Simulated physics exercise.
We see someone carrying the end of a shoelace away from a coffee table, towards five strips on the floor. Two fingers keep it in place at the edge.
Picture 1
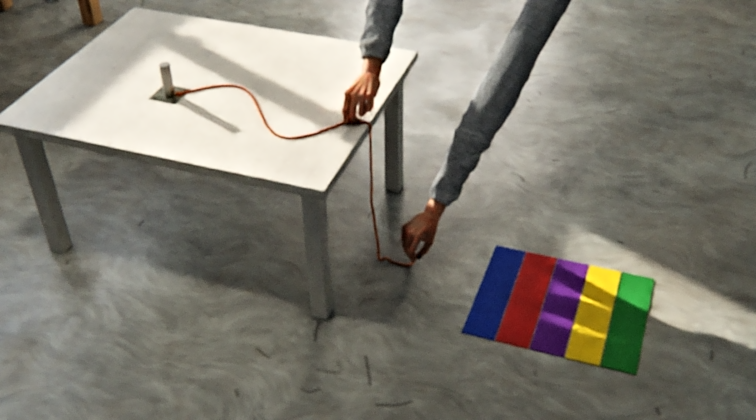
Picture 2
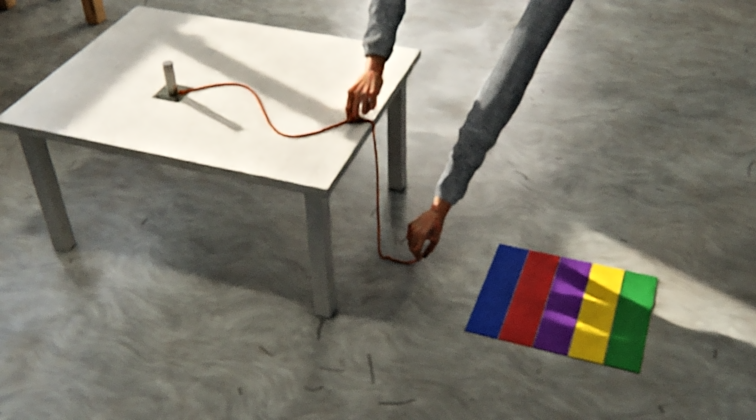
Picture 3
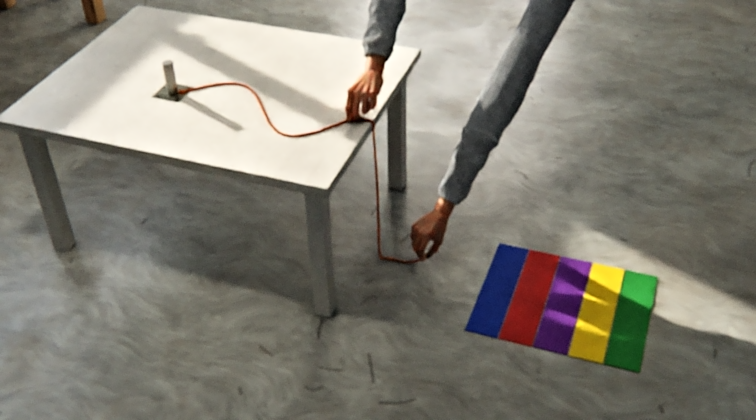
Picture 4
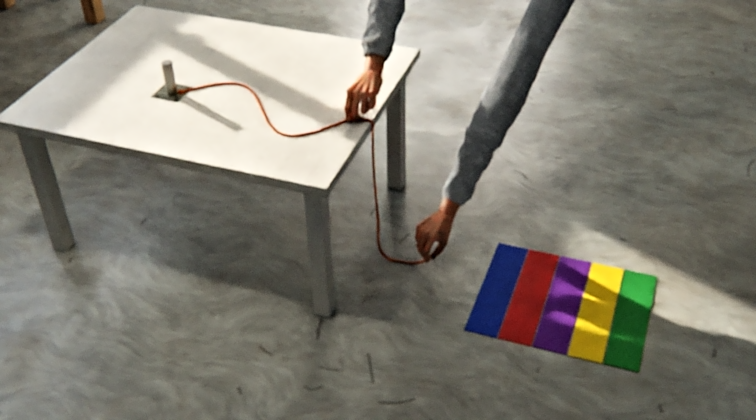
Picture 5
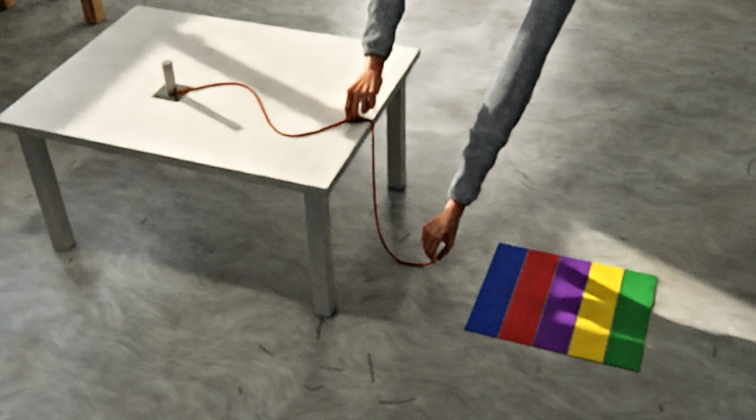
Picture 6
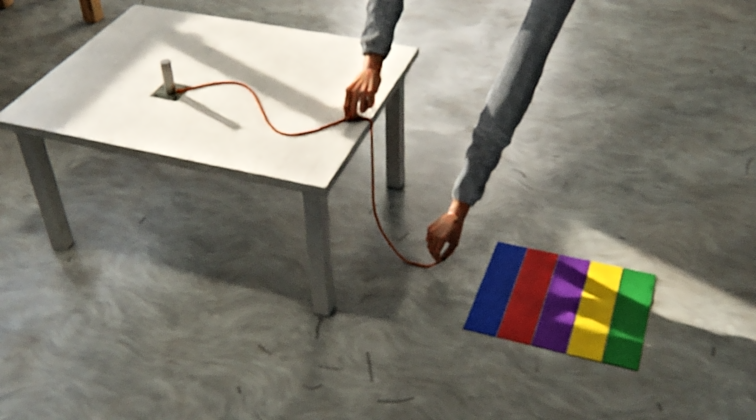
A hand holding the end of a reddish-brown shoelace moves slightly right, just above the floor, towards five coloured strips, drawing the hanging part outward, while another hand keeps the lace pressed at the edge of a white table.
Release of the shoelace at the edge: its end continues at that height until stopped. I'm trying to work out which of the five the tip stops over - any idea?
I would say the yellow one.
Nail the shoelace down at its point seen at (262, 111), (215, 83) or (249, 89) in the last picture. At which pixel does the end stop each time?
First try (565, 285), second try (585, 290), third try (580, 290).
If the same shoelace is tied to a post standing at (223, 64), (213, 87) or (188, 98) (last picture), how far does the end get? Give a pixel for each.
Try by try: (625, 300), (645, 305) and (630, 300).
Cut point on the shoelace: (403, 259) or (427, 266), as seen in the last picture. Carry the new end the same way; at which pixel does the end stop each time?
Roughly (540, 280), (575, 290).
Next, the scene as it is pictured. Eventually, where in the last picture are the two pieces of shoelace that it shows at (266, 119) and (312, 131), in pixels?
First: (308, 115). Second: (366, 128).
Soon after, end near (540, 282); over red.
After that, end near (578, 290); over purple.
At the stop, end near (600, 295); over yellow. It halts on the yellow strip.
